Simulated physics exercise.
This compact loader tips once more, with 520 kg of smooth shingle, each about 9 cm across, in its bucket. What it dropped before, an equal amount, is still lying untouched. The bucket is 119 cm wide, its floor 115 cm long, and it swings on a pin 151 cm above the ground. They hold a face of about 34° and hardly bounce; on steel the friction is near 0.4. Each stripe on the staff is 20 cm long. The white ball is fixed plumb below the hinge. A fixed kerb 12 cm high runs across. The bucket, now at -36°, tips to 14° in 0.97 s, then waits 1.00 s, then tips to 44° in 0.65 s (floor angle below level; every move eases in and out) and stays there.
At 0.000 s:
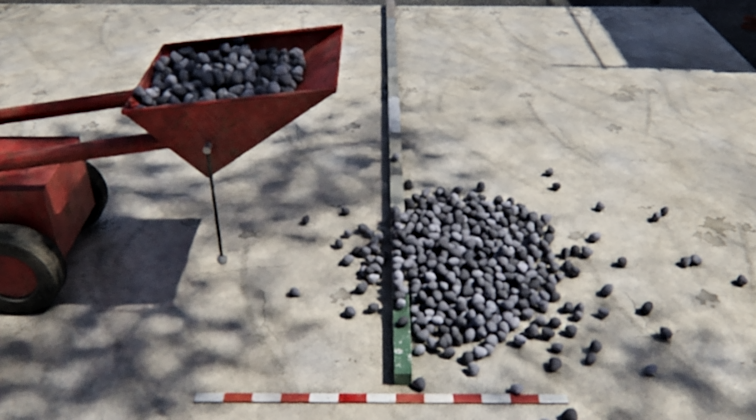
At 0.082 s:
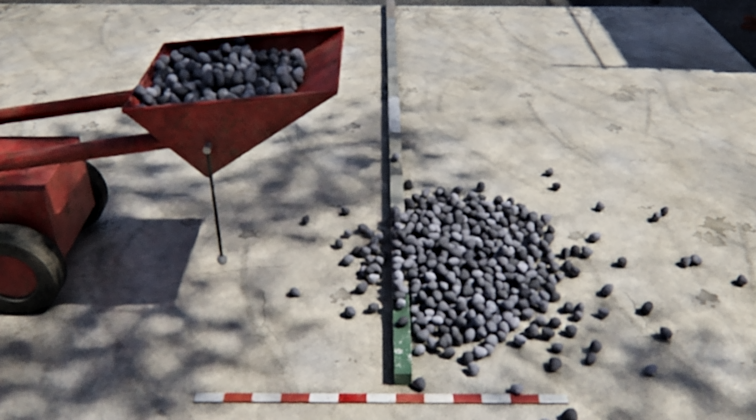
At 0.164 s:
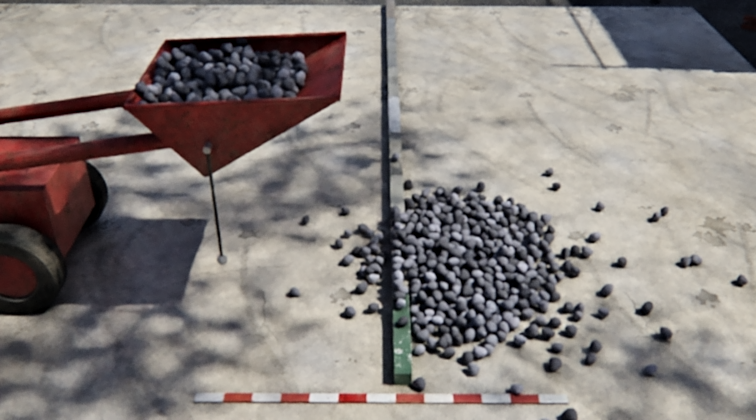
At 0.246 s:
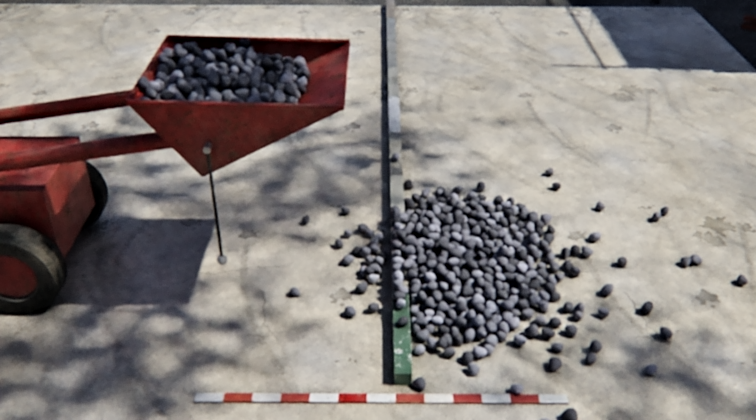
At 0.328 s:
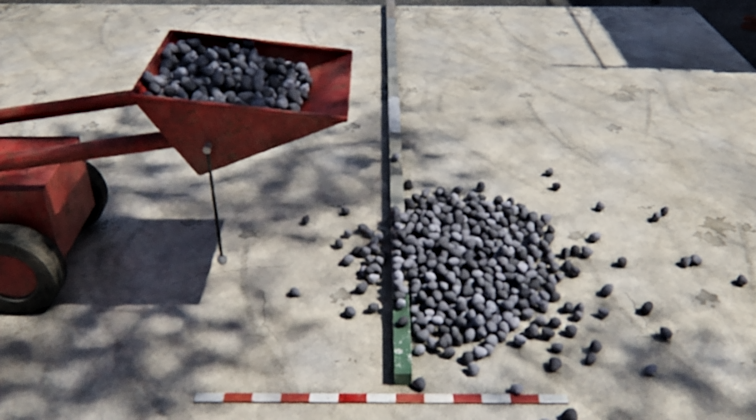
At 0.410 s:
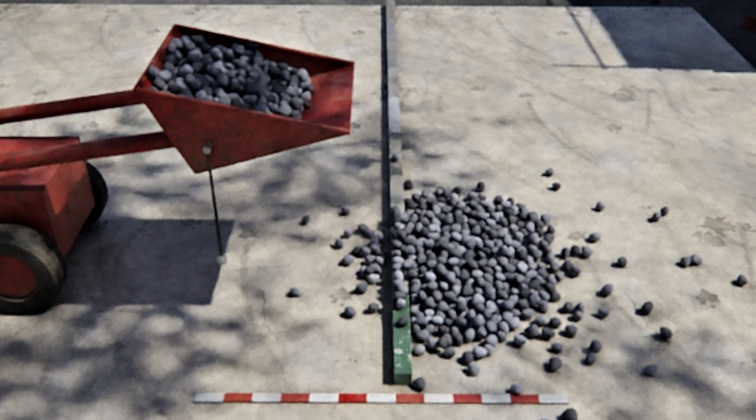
A red loader bucket full of dark rounded stones slowly rotates clockwise on its arms, its right end lowering slightly as the stones shift a little inside, while a pile of similar stones lies still on the concrete to the right.
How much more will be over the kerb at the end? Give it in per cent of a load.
Some 21 per cent is added.
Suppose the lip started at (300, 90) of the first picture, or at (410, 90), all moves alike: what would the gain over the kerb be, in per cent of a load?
Near 5 per cent from the first place, 75 from the second.
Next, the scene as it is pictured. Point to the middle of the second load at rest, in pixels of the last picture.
Near (368, 255).
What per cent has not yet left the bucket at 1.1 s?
About 100 per cent.
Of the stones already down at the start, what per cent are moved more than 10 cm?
Roughly 5 per cent of them.
After 0.7 s the floor is at 6°; in per cent of one load, 100 in the bucket, 9 on this side of the kerb, 91 over the kerb; the foremost stones are at (669, 256).
After 1.1 s the floor is at 14°; in per cent of one load, 100 in the bucket, 9 on this side of the kerb, 91 over the kerb; the foremost stones are at (669, 256).
After 3.1 s the floor is at 44°; in per cent of one load, 0 in the bucket, 88 on this side of the kerb, 112 over the kerb; the foremost stones are at (669, 256).
After 5.9 s the floor is at 44°; in per cent of one load, 0 in the bucket, 88 on this side of the kerb, 112 over the kerb; the foremost stones are at (669, 256). Net gain over the kerb, 21.
